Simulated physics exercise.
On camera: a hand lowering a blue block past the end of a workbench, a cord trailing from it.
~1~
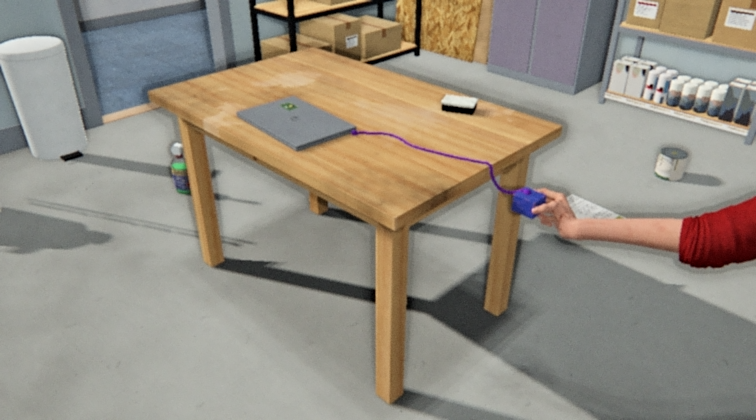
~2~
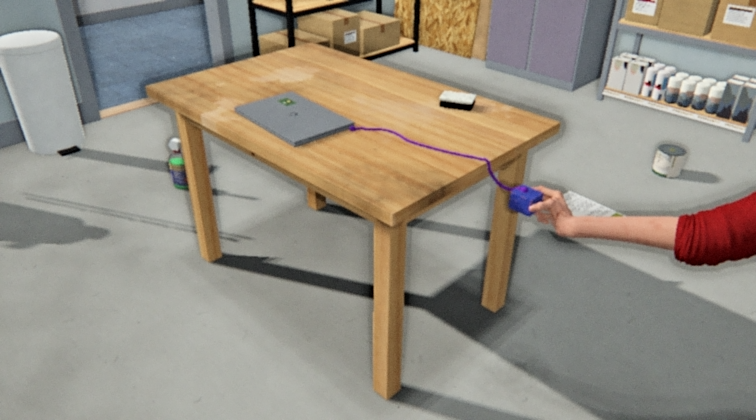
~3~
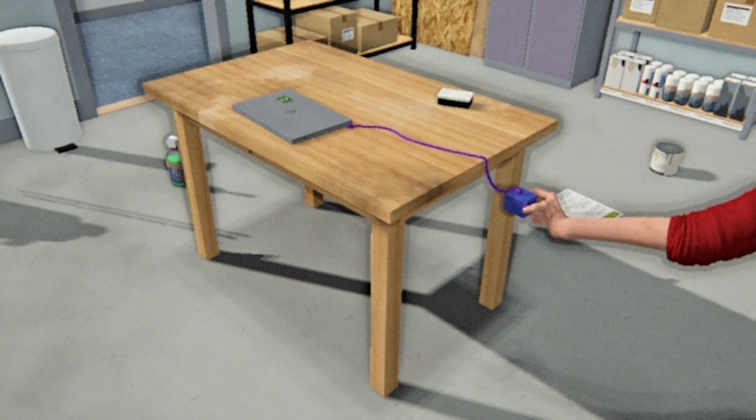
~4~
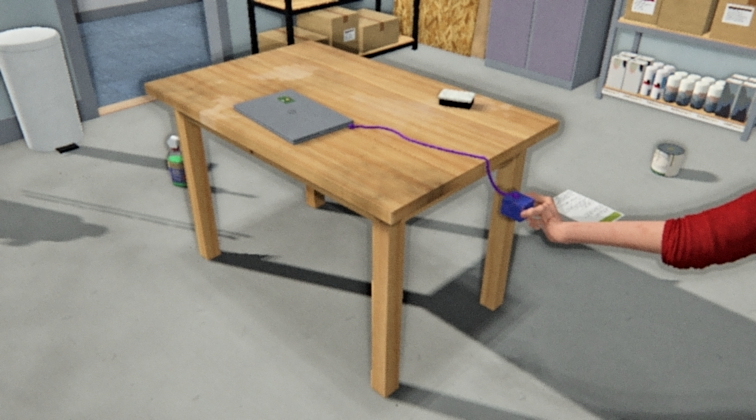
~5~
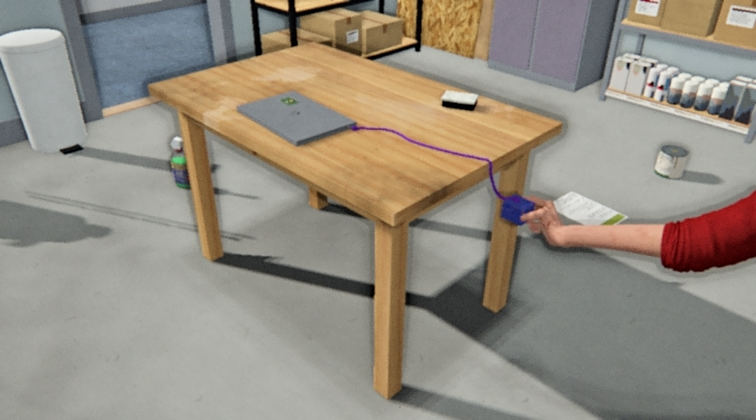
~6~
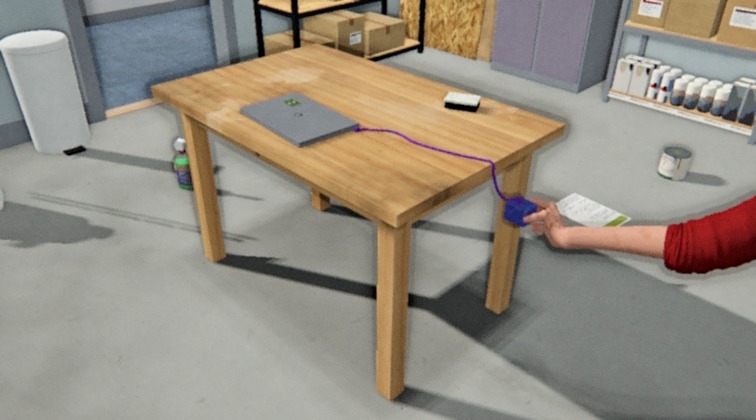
A hand holds a blue block corded to a grey laptop on the table, barely moving.
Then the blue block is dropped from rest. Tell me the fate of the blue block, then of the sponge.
As it turns out, the blue block ends up dangling, the sponge keeps its place.
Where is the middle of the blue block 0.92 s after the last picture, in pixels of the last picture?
Close to (512, 237).
Then, 0.92 s on from there, block off the ground near (513, 237); laptop in place; sponge in place.
Then, 1.88 s on from there, block off the ground near (512, 245); laptop in place; sponge in place.
In the end, block off the ground near (503, 246); laptop in place; sponge in place. The blue block swings from the edge and the sponge stays on top.
